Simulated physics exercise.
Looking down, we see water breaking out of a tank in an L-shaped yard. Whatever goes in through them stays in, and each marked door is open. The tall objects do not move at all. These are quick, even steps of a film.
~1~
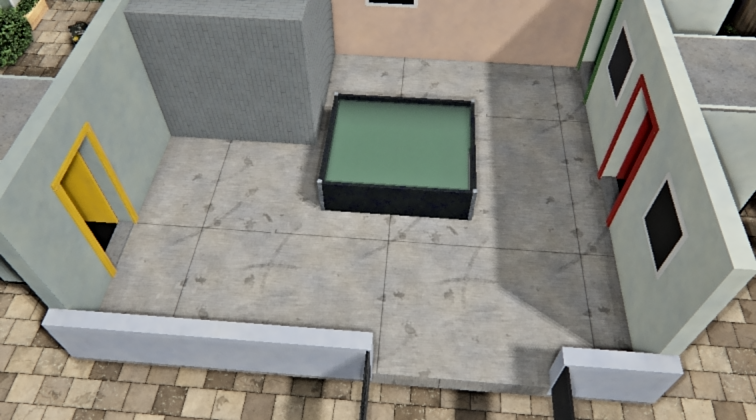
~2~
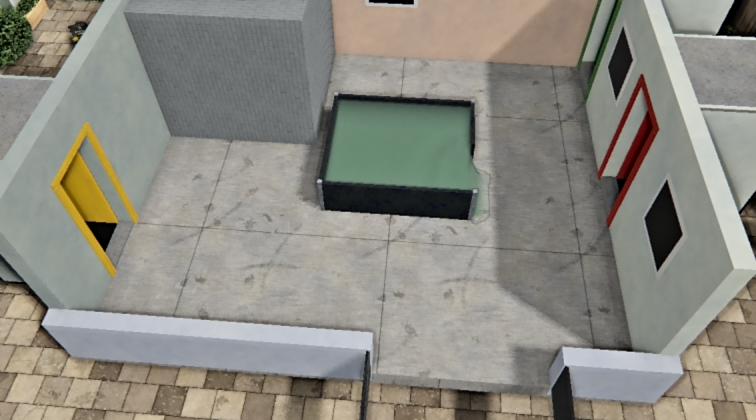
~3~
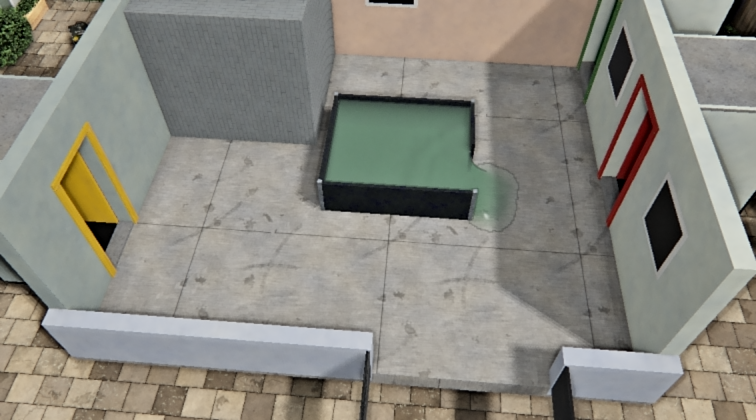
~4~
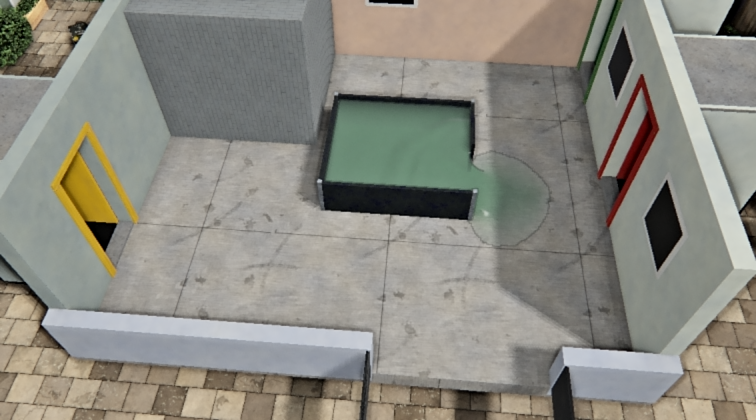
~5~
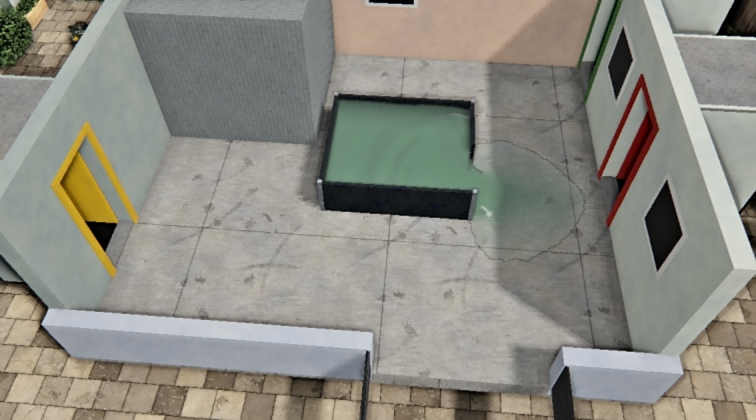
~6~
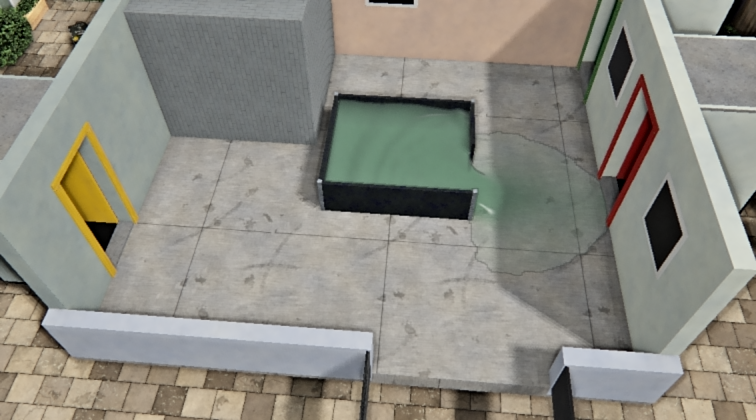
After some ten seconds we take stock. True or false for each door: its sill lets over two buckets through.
The green door false; the red door true; the yellow door false.
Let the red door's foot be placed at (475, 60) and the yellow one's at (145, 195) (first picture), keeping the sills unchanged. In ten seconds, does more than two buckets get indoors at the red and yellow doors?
As I see it, the red one stays within limit while the yellow one stays within limit.
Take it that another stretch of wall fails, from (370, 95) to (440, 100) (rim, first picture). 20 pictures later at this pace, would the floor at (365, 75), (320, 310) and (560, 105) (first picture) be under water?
Soaked, untouched, soaked.
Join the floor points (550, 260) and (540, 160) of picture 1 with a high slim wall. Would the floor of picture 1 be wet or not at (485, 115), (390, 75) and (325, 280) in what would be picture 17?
Reading them off in sequence: Swamped, spared, spared.
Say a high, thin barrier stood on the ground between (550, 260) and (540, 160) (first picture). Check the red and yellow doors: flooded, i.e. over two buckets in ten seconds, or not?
Red door remains below, yellow door remains below.
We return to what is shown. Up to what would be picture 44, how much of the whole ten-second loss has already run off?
Roughly 75 percent of it.
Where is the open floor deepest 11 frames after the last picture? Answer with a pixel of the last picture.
My finger goes to (633, 377).
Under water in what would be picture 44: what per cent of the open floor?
Some 75 per cent.
A moment on, water covers 15 % of the floor; the green door not reached, the red door over two buckets in, the yellow door not reached.
Next, water covers 25 % of the floor; the green door wet at the sill, nothing in, the red door far over two buckets in, the yellow door not reached.
Then, water covers 35 % of the floor; the green door wet at the sill, nothing in, the red door far over two buckets in, the yellow door not reached.
Later, water covers 75 % of the floor; the green door wet at the sill, nothing in, the red door far over two buckets in, the yellow door not reached.
In the end, water covers 95 % of the floor; the green door wet at the sill, nothing in, the red door far over two buckets in, the yellow door wet at the sill, nothing in.
